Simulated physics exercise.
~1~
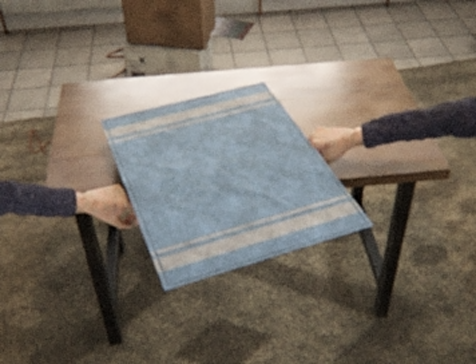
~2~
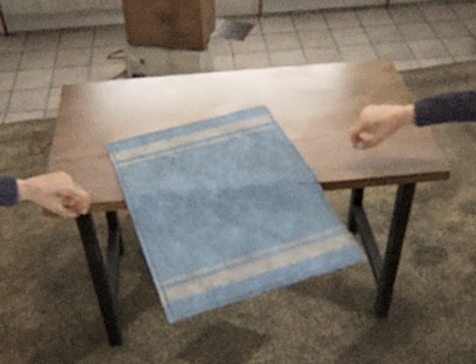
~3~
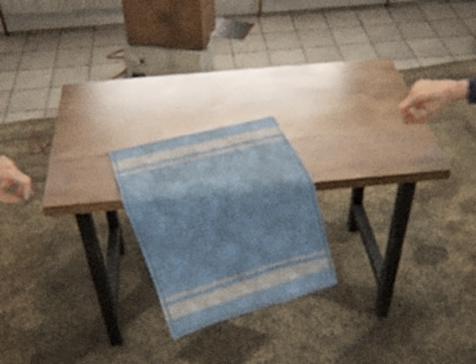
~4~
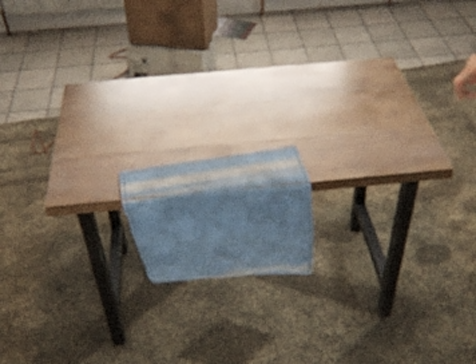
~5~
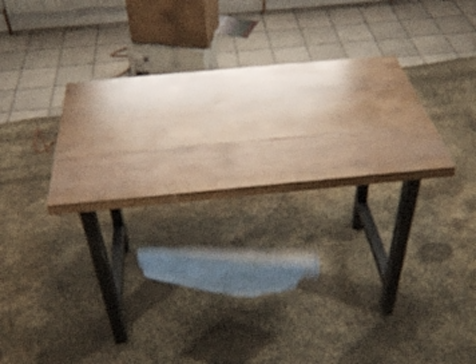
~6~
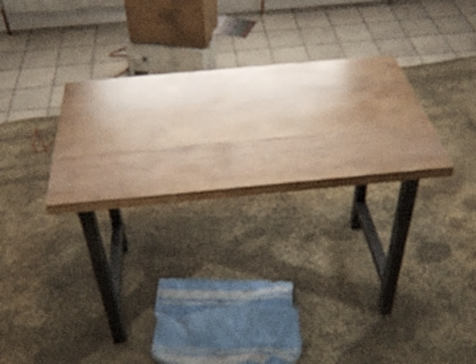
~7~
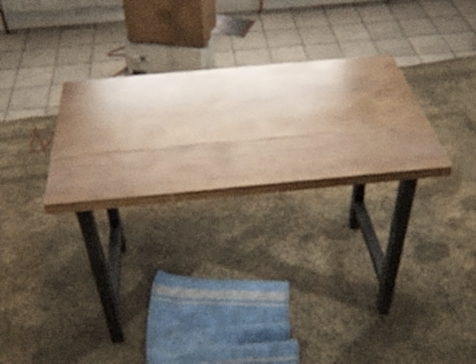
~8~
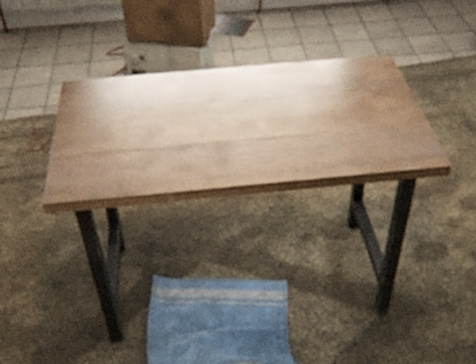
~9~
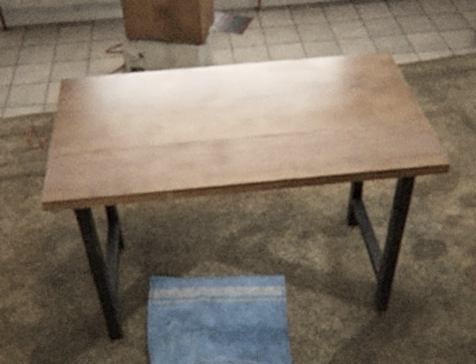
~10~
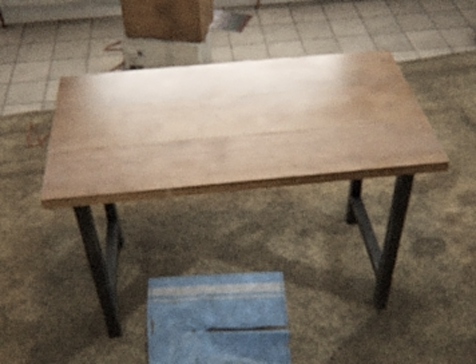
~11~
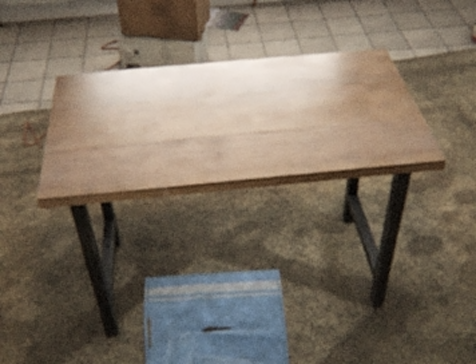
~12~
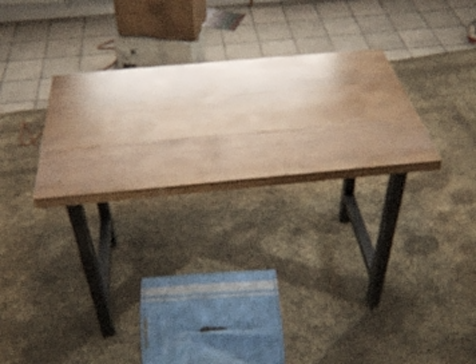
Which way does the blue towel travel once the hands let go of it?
It moves down, slipping over the front edge of the table and dropping to the floor.
On a wooden table's front edge, two hands releasing a blue striped towel, which slides off and lands on the floor.
